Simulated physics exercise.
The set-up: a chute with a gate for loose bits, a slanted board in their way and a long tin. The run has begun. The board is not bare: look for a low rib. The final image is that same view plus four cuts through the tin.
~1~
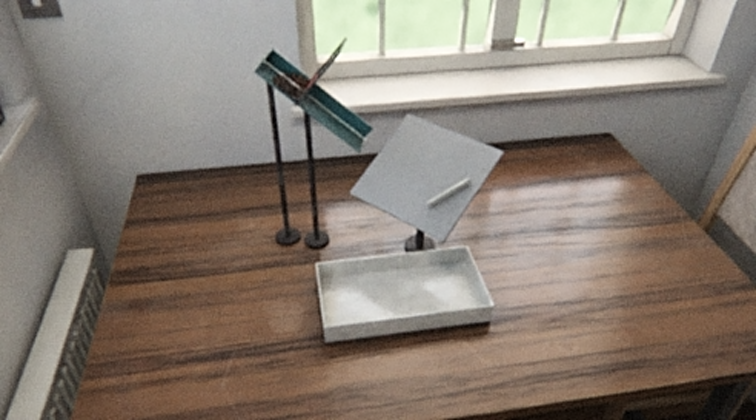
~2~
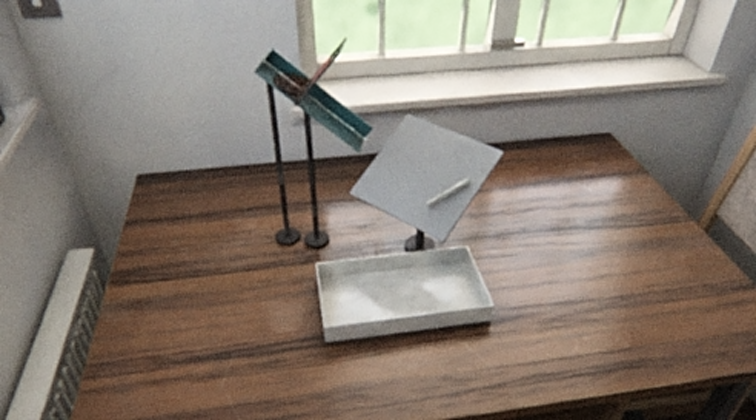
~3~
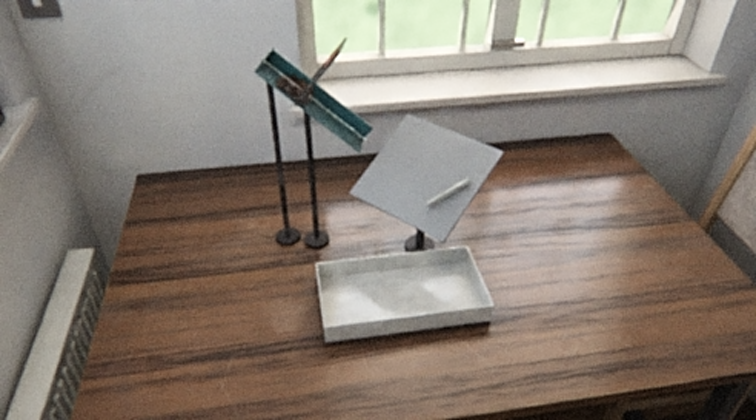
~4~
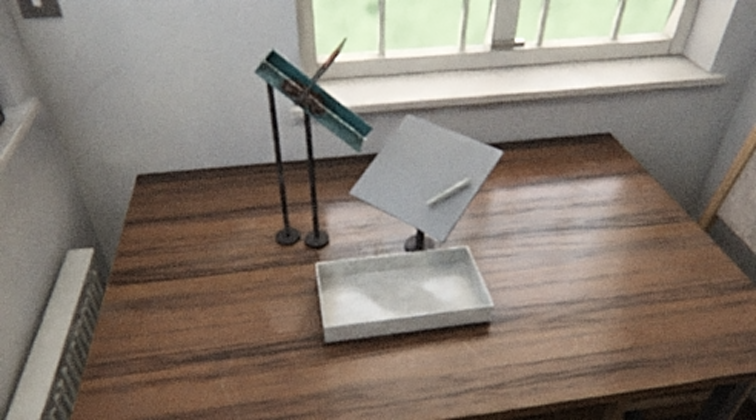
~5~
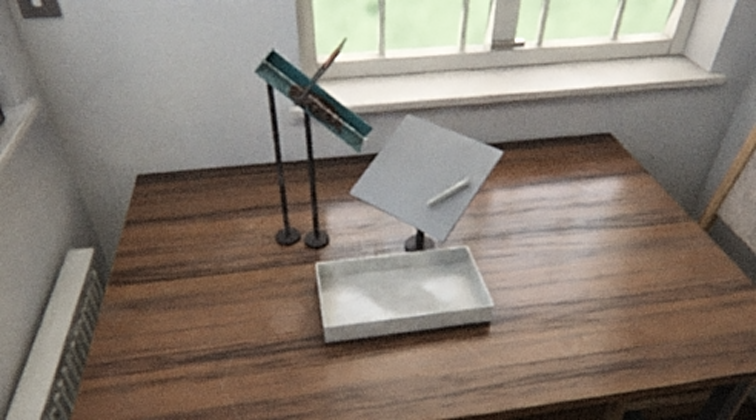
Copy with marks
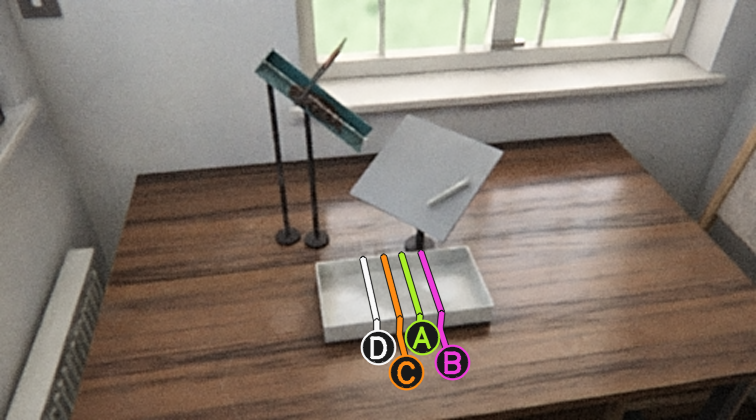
Small reddish-brown bits slide a short way down a sloping teal chute, which stands on two thin black posts at the left of a dark wooden table, seen from above in a pale room. To its right are a tilted grey board with a low, light rib and, in front, an empty, long whitish tin, below a bright window. The bits string out along the chute towards its lower right end, while everything else and the camera stay still.
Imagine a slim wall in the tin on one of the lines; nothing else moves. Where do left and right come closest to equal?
C.
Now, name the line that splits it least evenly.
Line B.
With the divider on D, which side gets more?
More lands on the right.
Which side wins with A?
Left.
On the marked copy, line A crosses the front rim at (419, 315); line B crosses the front rim at (441, 312); line C crosses the front rim at (399, 317); line D crosses the front rim at (376, 320).
Choosing A, of what is caught, most on the left of the divider, a small part on the right.
Choosing B, of what is caught, all on the left of the divider, none on the right.
Choosing C, of what is caught, about a third on the left of the divider, about two thirds on the right.
Choosing D, of what is caught, a small part on the left of the divider, most on the right.
